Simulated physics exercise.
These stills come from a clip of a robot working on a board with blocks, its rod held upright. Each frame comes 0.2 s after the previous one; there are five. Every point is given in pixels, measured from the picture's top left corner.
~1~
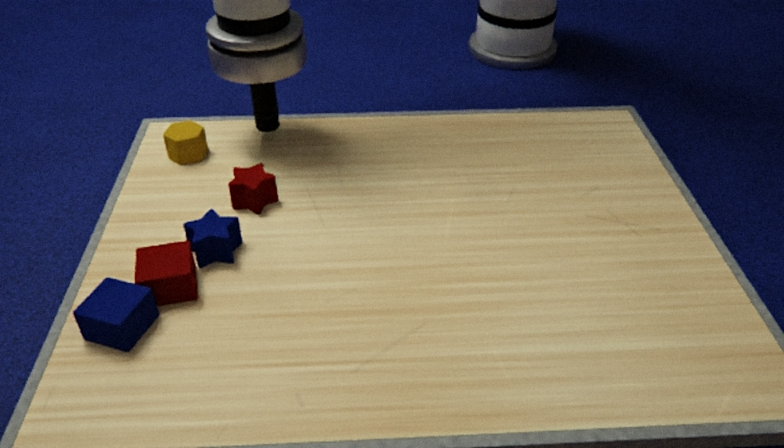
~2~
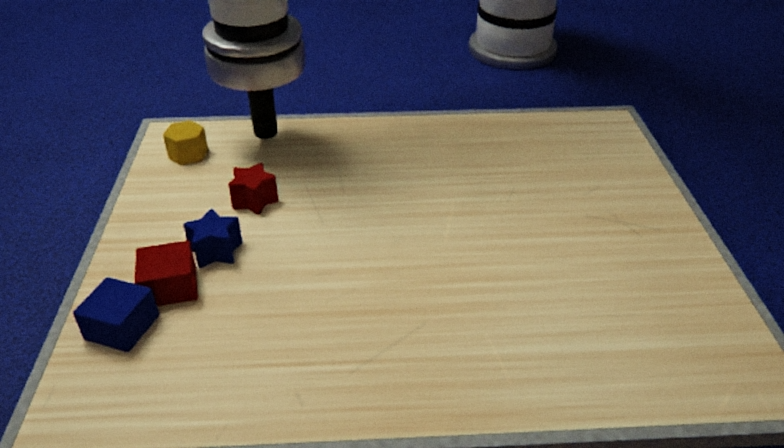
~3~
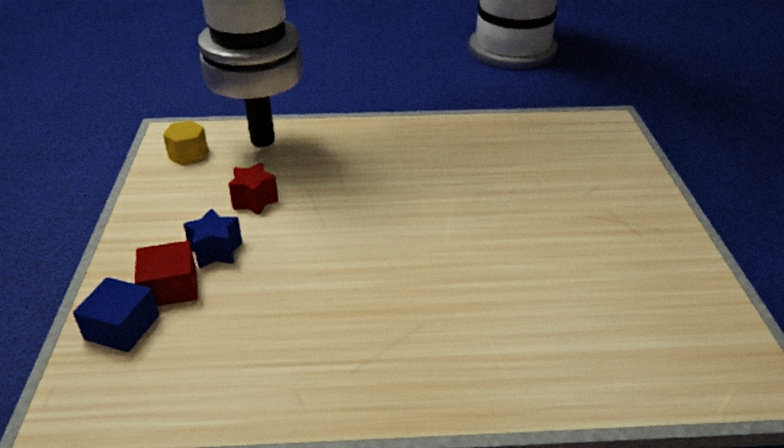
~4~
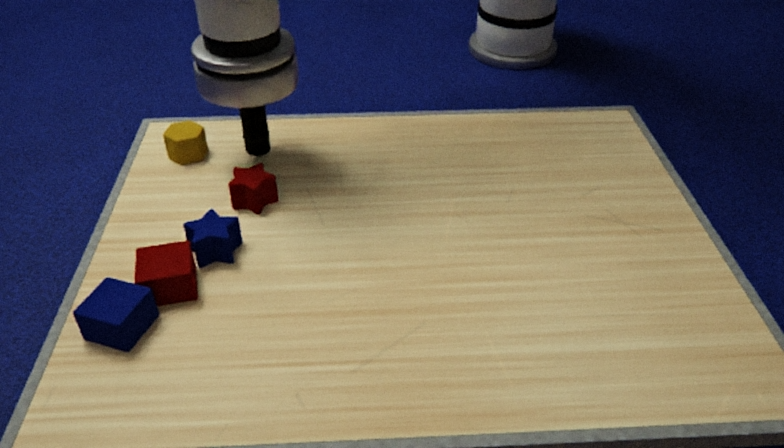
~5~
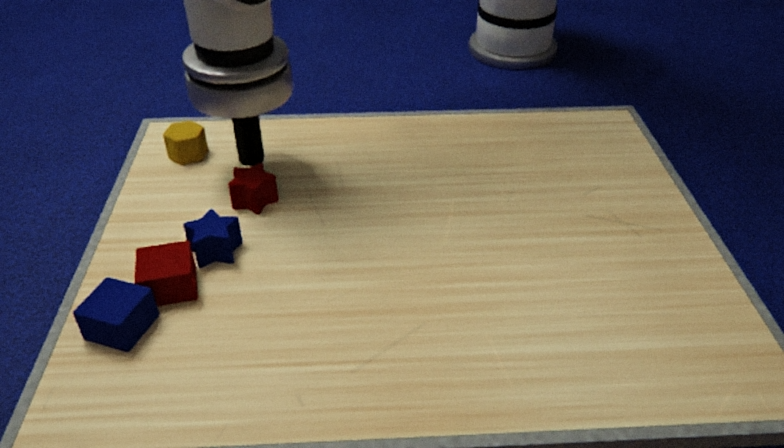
A robot arm with a black rod moved slowly down and slightly left over the board toward a red star block, while it and the yellow, blue and other red blocks stayed still.
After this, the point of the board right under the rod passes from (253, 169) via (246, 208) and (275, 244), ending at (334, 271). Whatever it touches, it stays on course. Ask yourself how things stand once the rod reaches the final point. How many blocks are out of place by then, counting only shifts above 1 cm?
The number will come to 2.
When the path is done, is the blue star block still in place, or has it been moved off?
It is moved from its place.
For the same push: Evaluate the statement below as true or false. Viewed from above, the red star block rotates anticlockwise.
It is false.
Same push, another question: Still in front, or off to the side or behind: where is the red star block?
The red star block is left behind or beside.
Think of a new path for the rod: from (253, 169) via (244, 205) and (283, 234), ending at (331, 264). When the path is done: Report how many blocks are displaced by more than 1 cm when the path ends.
Here I'd predict a lone block moving more than 1 cm.
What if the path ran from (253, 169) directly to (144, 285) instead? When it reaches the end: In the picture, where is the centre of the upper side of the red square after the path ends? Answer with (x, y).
It sits at (160, 279).
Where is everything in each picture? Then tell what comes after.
The first picture shows tip of the rod at (268, 127), middles of tops, yellow six-sided block at (183, 130), blue star block at (211, 225), red star block at (251, 175).
The second picture shows rod at (266, 134), nothing pushed.
The third picture shows rod at (263, 142), nothing pushed.
The fourth picture shows rod at (258, 150), nothing pushed.
The fifth picture shows rod at (252, 160), yellow six-sided block at (183, 130), blue star block at (211, 225), red star block at (251, 175).
The first path, step by step. One third of the way, rod at (245, 199); red star block at (248, 201).
Two thirds of the way, rod at (274, 235); blue star block at (218, 237), turned 45° clockwise; red star block at (280, 238).
At the end, rod at (333, 261); yellow six-sided block unmoved; blue star block at (218, 237), turned 45° clockwise; red star block at (302, 261), turned 60° clockwise.
